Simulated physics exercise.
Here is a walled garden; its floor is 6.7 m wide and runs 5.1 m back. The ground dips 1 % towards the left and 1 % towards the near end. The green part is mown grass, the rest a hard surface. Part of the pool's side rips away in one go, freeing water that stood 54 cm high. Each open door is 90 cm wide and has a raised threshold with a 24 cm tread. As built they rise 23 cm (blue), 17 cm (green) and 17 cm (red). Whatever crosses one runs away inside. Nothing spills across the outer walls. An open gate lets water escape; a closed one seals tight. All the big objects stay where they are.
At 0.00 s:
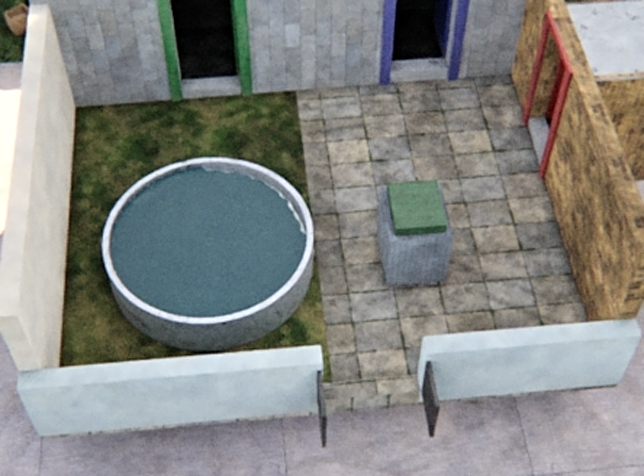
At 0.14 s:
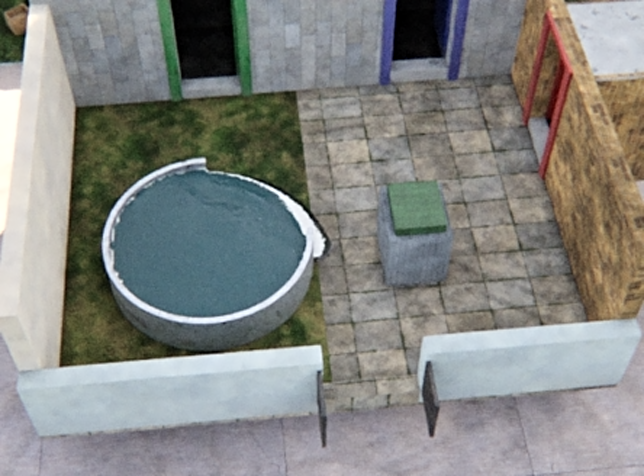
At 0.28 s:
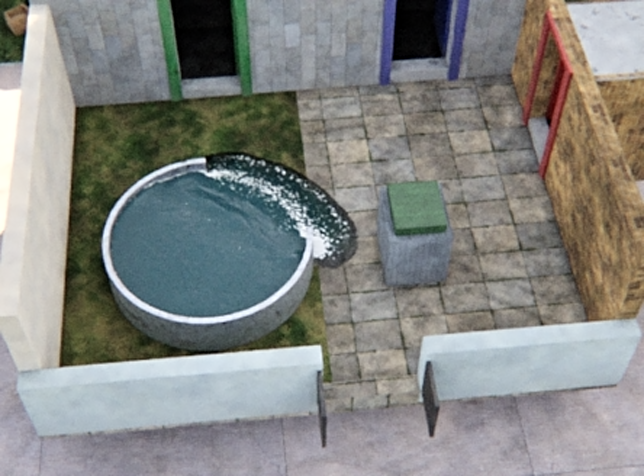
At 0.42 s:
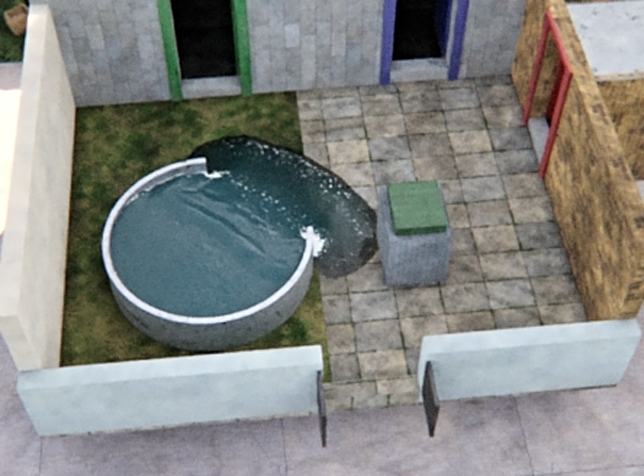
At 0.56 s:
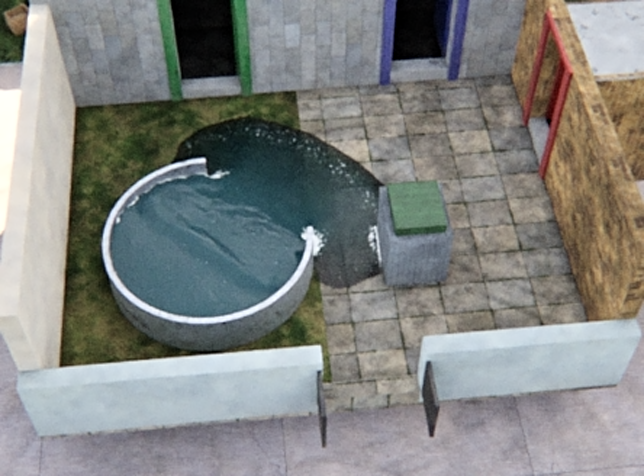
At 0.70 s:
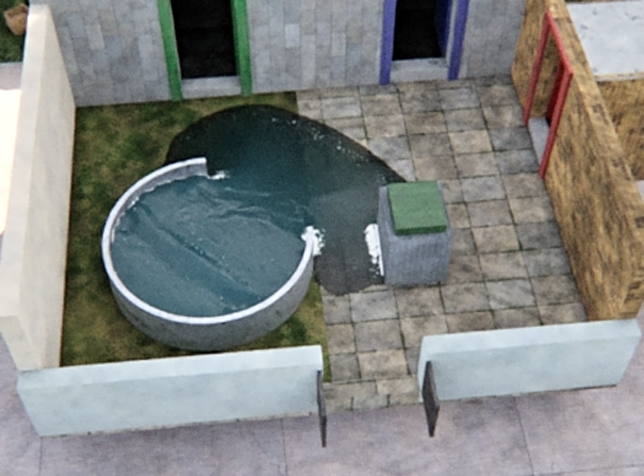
In a walled garden, part of a round pool's far side breaks away, and water pours through the gap, spreading in a dark sheet over the grass and paving and reaching around the green-topped block.
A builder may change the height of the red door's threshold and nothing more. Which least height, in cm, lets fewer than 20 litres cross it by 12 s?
It would have to be roughly 18 cm high.
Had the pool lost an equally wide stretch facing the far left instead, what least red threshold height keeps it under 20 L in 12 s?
Some 8.5 cm.
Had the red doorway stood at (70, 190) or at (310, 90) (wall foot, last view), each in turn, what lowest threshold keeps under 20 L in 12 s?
About 7.5 and 16 cm.
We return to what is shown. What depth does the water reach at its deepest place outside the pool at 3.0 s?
Roughly 34 cm.
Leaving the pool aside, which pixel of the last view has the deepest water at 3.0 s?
Near (485, 112).
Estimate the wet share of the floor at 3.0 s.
Some 60 per cent of it.
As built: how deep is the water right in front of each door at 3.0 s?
Depths in cm: Blue 16, green 12, red 23.
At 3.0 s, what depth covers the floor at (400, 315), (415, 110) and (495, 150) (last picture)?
Roughly 1, 16 and 10 cm, in turn.
After 1.4 s water covers 40 % of the floor, deepest (24 cm) near (292, 212); it has not reached the red door.
After 3.0 s water covers 60 % of the floor, deepest (34 cm) near (485, 112); 23 cm at the red door, 1 litre in over its 17 cm threshold.
After 12.0 s water covers 100 % of the floor, deepest (18 cm) near (58, 407); 4 cm at the red door, 24 litres in over its 17 cm threshold.
At the red door as built, the water arrived by 1.8 s and peaked near 26 cm at 3.2 s.
Run again over the same 12 s with other heights there, 35 litres in over 15.5 cm, 8 litres over 21 cm. The limit of 20 litres is kept from about 18 cm up.
